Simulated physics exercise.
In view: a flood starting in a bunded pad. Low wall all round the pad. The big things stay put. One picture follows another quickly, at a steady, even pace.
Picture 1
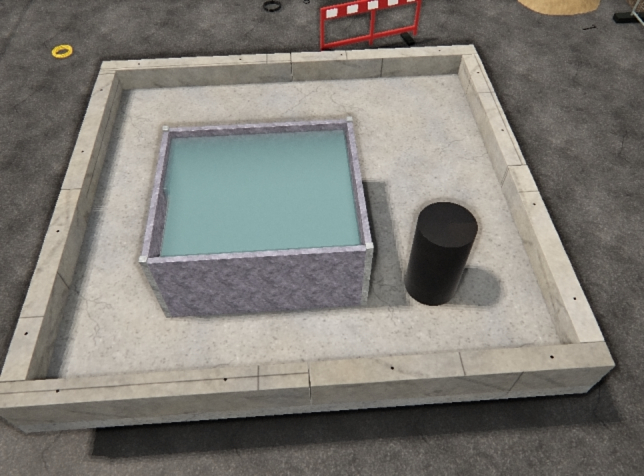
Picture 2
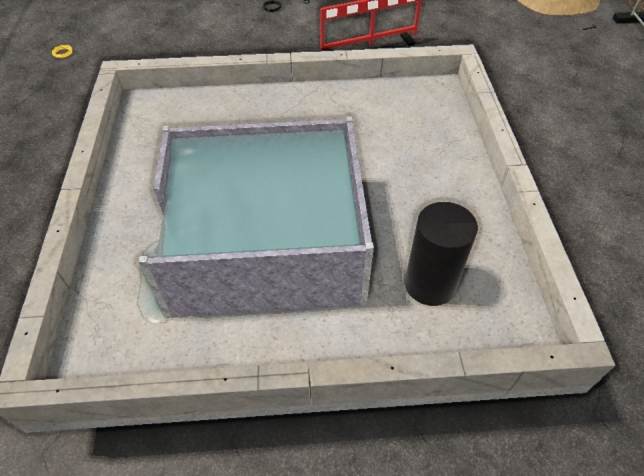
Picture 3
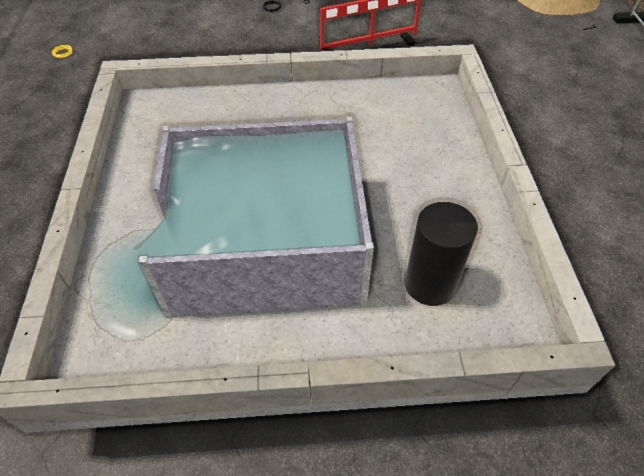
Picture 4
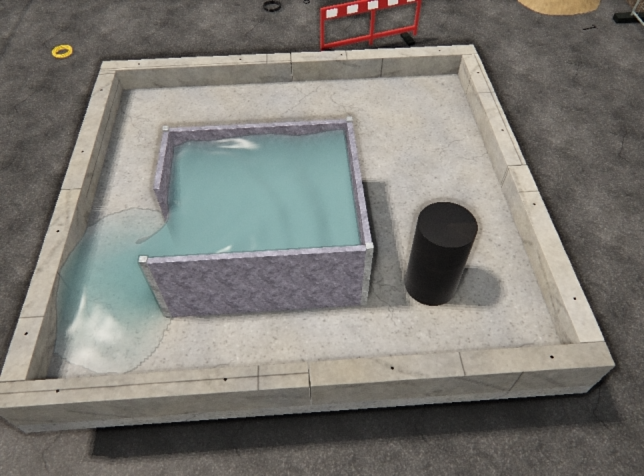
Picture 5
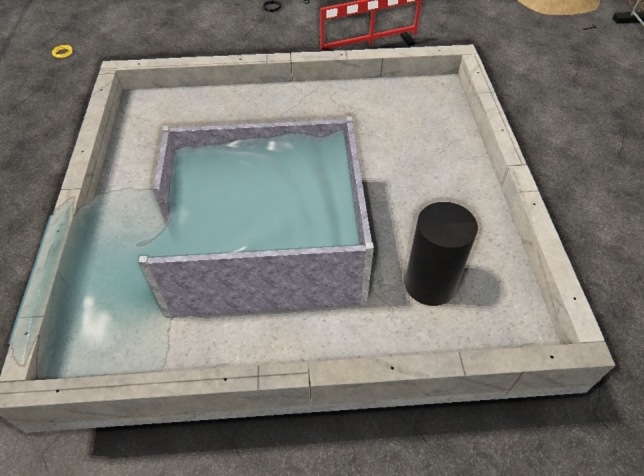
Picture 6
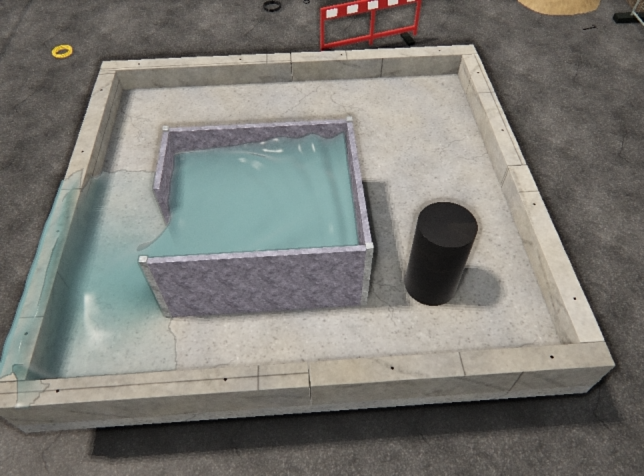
A walled concrete pad holds a tank whose water pours out left and spreads over the low wall.
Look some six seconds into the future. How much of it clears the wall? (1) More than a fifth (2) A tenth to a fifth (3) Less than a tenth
(2) A tenth to a fifth.
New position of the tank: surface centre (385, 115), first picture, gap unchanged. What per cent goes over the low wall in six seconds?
Some 2 per cent.
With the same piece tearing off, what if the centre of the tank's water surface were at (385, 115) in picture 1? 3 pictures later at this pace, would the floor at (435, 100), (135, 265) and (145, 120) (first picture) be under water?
In turn: Dry, under water, under water.
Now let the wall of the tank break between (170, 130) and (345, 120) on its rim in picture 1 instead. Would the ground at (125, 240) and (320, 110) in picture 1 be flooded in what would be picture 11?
Spared, swamped.
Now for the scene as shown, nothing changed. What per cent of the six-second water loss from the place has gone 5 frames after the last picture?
About 35 %.
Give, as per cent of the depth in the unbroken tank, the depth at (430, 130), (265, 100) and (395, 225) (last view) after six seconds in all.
First spot roughly 10 %, second 10 %, third 4 %.
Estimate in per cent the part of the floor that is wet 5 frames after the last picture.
I make it 25 per cent.
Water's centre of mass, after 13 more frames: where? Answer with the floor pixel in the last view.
My pick is pixel (215, 245).
A moment on, water covers 20 % of the floor; the low wall has let 2 % over.
Next, water covers 25 % of the floor; the low wall has let 5 % over.
Then, water covers 45 % of the floor; the low wall has let 13 % over.
Later, water covers 65 % of the floor; the low wall has let 14 % over.
In the end, water covers 75 % of the floor; the low wall has let 15 % over.
